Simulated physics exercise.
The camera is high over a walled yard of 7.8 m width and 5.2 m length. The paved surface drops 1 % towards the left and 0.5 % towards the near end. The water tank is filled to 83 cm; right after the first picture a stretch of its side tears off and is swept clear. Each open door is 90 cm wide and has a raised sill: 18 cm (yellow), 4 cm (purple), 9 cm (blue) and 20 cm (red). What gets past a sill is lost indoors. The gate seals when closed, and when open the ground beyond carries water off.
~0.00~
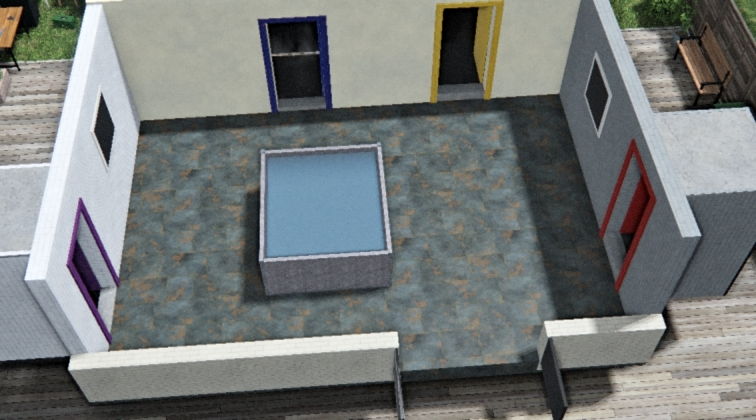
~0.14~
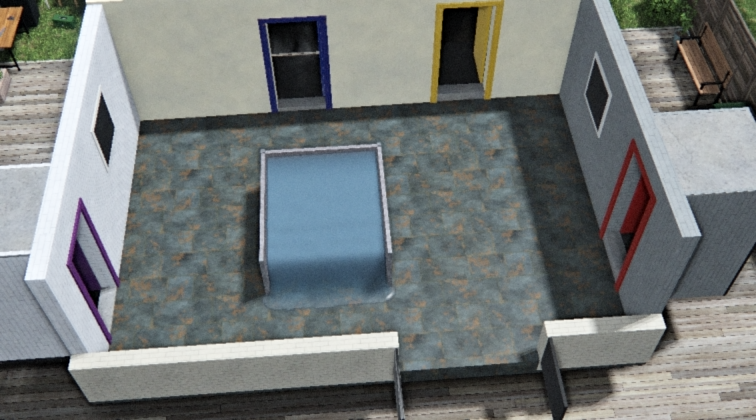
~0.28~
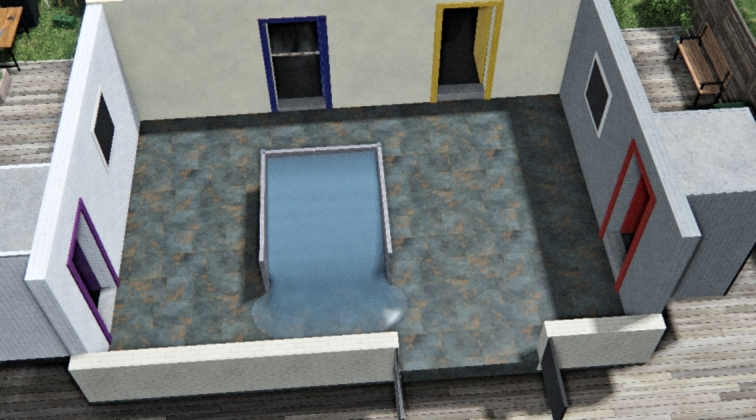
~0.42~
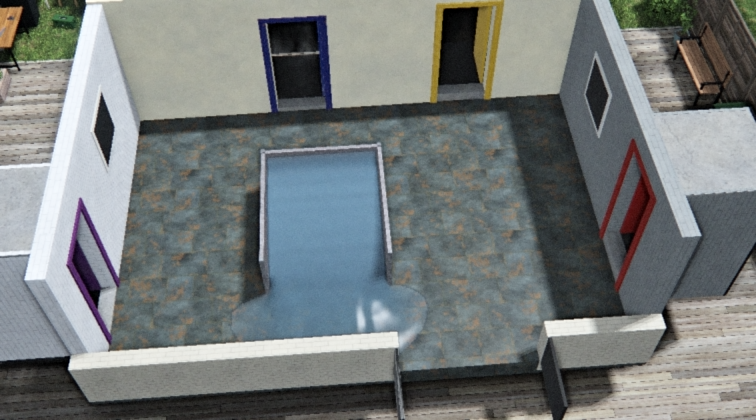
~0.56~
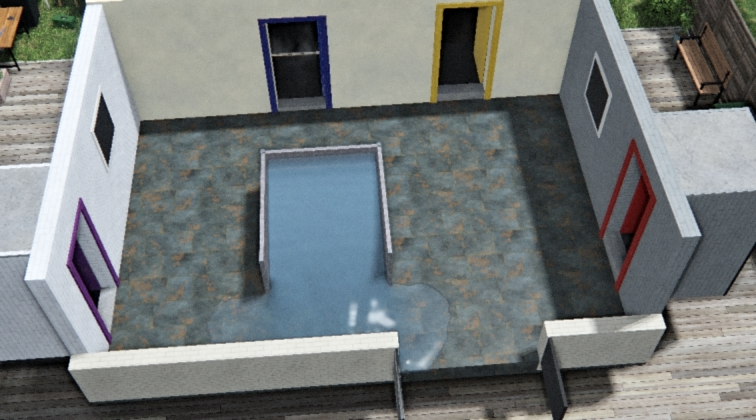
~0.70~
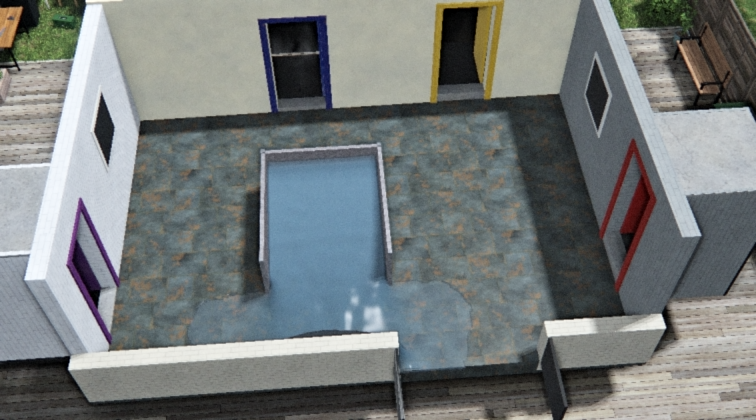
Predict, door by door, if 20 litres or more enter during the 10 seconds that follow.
Within that time: At the yellow door it keeps below the limit; at the purple door it goes over the limit; at the blue door it does not reach the limit; at the red door it stays under the limit.
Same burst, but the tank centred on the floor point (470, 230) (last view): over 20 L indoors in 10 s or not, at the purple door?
Against that limit: Purple under.
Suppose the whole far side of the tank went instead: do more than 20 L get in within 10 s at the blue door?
Against that limit: Blue past it.
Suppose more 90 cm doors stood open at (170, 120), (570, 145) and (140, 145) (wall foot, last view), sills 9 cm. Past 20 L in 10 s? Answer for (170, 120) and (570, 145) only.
In that order: Above, below.
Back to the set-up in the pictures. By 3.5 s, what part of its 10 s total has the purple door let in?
About 55 per cent.
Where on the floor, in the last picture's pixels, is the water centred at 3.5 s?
Near (314, 283).
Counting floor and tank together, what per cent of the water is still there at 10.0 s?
About 64 per cent.
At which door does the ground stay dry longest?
The yellow one.
After 1.4 s water covers 15 % of the floor and is deepest (59 cm) near (326, 351); yellow door not reached, purple door not reached, blue door not reached, red door not reached.
After 2.2 s water covers 35 % of the floor and is deepest (50 cm) near (118, 377); yellow door not reached, purple door 26 cm at the sill, 59 L in, blue door not reached, red door not reached.
After 3.5 s water covers 50 % of the floor and is deepest (30 cm) near (105, 378); yellow door not reached, purple door 22 cm at the sill, 248 L in, blue door not reached, red door 16 cm at the sill, 0 L in.
After 6.0 s water covers 85 % of the floor and is deepest (14 cm) near (138, 143); yellow door 7 cm at the sill, 0 L in, purple door 12 cm at the sill, 400 L in, blue door 6 cm at the sill, 0 L in, red door 6 cm at the sill, 0 L in.
After 10.0 s water covers 100 % of the floor and is deepest (10 cm) near (105, 378); yellow door 5 cm at the sill, 0 L in, purple door 8 cm at the sill, 467 L in, blue door 5 cm at the sill, 0 L in, red door 2 cm at the sill, 0 L in.
